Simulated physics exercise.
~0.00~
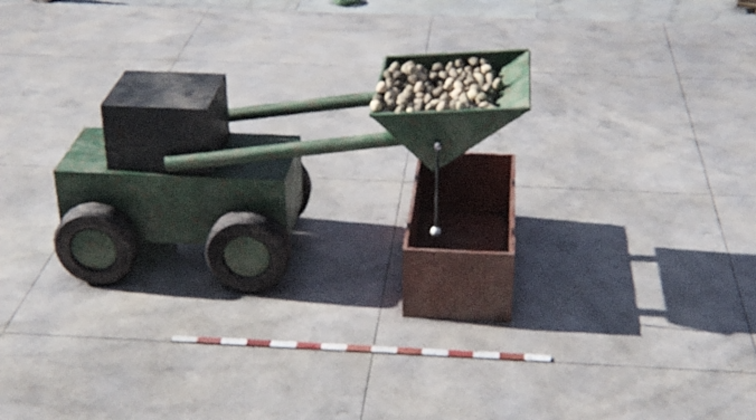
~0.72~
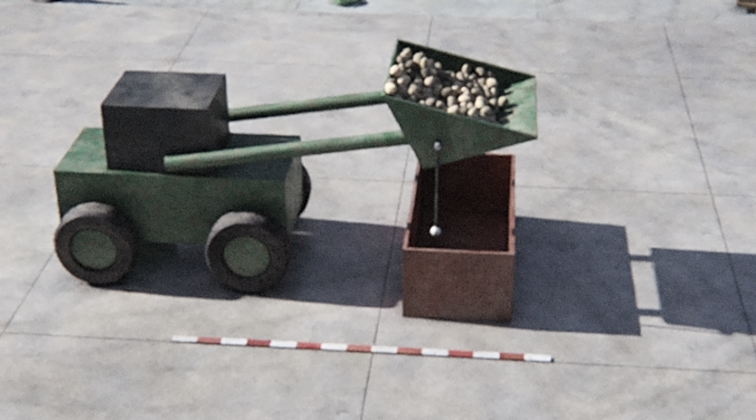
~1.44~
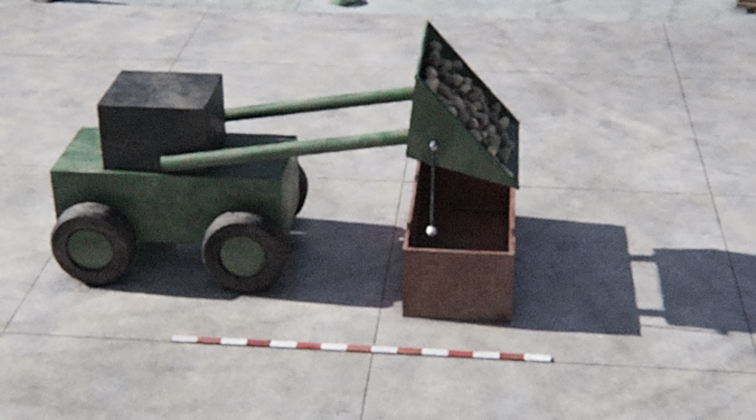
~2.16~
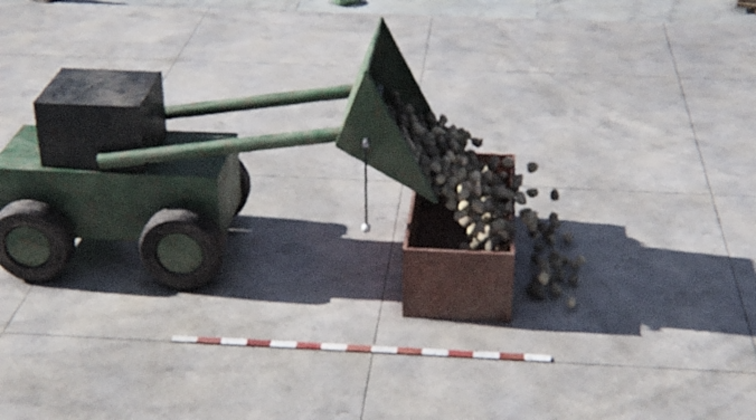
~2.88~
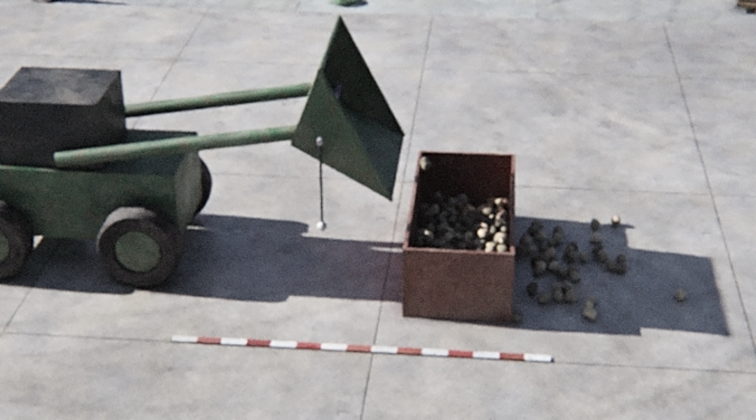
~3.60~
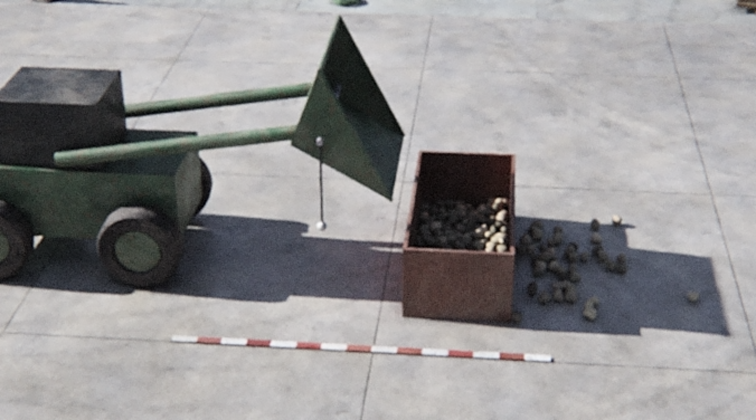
On a paved yard, a green loader tips cobbles into a bin while backing left, spilling some.
